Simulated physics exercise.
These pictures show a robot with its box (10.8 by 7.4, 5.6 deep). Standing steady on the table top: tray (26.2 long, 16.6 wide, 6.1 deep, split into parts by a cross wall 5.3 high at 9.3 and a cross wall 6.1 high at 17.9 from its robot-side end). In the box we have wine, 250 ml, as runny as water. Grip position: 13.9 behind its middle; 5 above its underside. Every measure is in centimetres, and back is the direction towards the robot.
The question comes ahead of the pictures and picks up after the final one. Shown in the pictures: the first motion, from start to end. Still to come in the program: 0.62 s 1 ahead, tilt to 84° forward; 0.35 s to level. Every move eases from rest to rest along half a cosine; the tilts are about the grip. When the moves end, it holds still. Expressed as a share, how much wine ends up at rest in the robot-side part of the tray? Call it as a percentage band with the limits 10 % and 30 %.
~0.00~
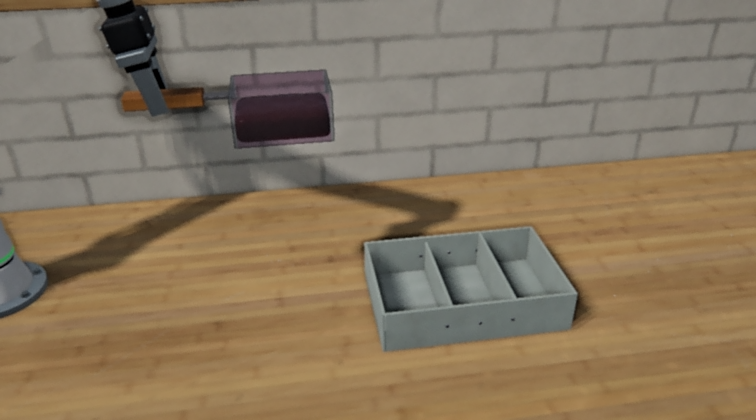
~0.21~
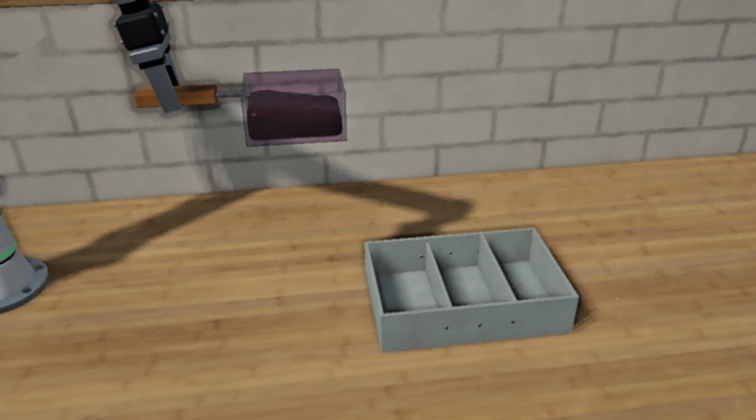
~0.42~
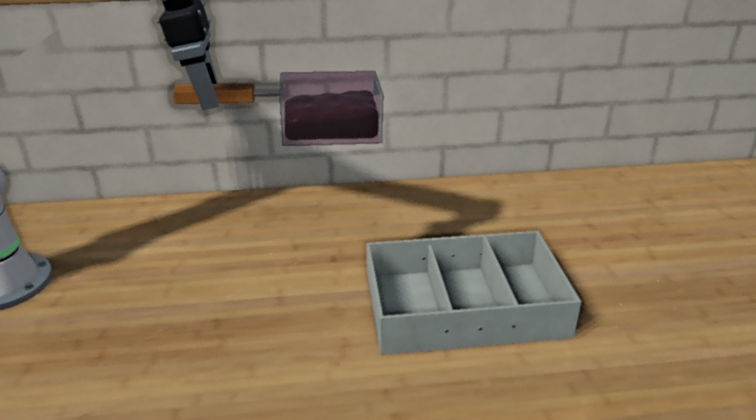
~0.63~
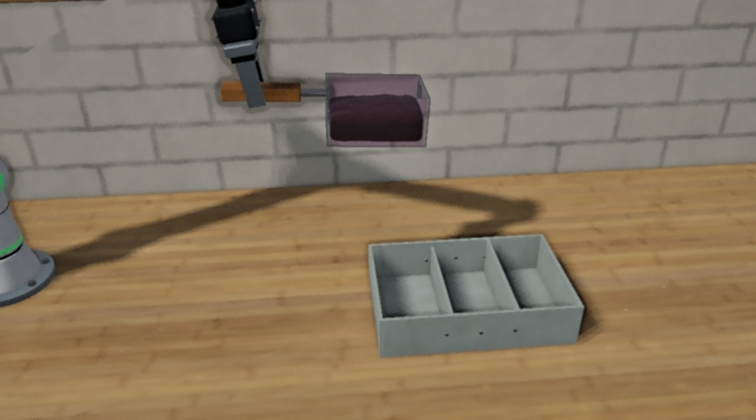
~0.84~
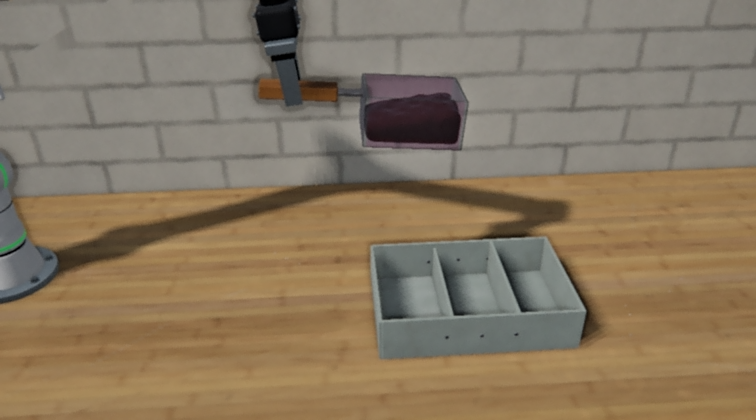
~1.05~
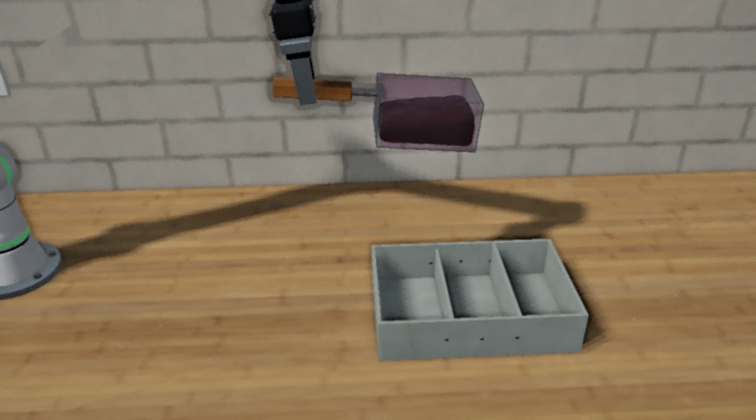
Band: Above 30 %.
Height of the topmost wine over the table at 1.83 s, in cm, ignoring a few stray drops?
Some 21 cm.
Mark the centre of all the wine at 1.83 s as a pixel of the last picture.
It's centred near (408, 265).
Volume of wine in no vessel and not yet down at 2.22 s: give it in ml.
Some 30 ml at that time.
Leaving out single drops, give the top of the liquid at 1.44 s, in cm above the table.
Looks like it gets up to about 21 centimetres.
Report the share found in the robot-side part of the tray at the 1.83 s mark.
45 per cent.
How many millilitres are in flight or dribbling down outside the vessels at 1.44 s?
Roughly 60 ml at that moment.
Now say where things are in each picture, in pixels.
In the first picture, box floor at (284, 128), level; upper third of the wine around (281, 107), from x 235 to 330, top at y 95; 250 ml in the box.
In the second picture, box floor at (296, 127), level; upper third of the wine around (280, 105), from x 250 to 340, top at y 90.
In the third picture, box floor at (331, 127), tilted 2° forward; upper third of the wine around (334, 106), from x 285 to 380, top at y 90.
In the fourth picture, box floor at (374, 130), tilted 3° forward; upper third of the wine around (374, 108), from x 330 to 420, top at y 95.
In the fifth picture, box floor at (409, 131), tilted 5° forward; upper third of the wine around (423, 109), from x 365 to 460, top at y 95.
In the sixth picture, box floor at (423, 132), tilted 5° forward; upper third of the wine around (432, 110), from x 380 to 475, top at y 95; 250 ml in the box.
After 1.44 s, tilted 60° forward, liquid up to 21 above the table; 190 ml in the box, 60 ml in the air or running down outside.
After 1.83 s, tilted 49° forward, liquid up to 74 above the table; 110 ml in the robot-side part, 90 ml in the box, 35 ml on the table or floor, 10 ml in the middle part, 10 ml in the air or running down outside.
After 2.22 s, level, liquid up to 78 above the table; 110 ml in the robot-side part, 55 ml in the box, 45 ml on the table or floor, 10 ml in the middle part, 30 ml in the air or running down outside.
After 3.02 s, level, liquid up to 56 above the table; 110 ml in the robot-side part, 65 ml on the table or floor, 55 ml in the box, 20 ml in the middle part, 5 ml in the far-side part.
At rest, 110 ml in the robot-side part, 65 ml on the table or floor, 55 ml in the box, 20 ml in the middle part, 5 ml in the far-side part. That is 43 % in the robot-side part of the tray.
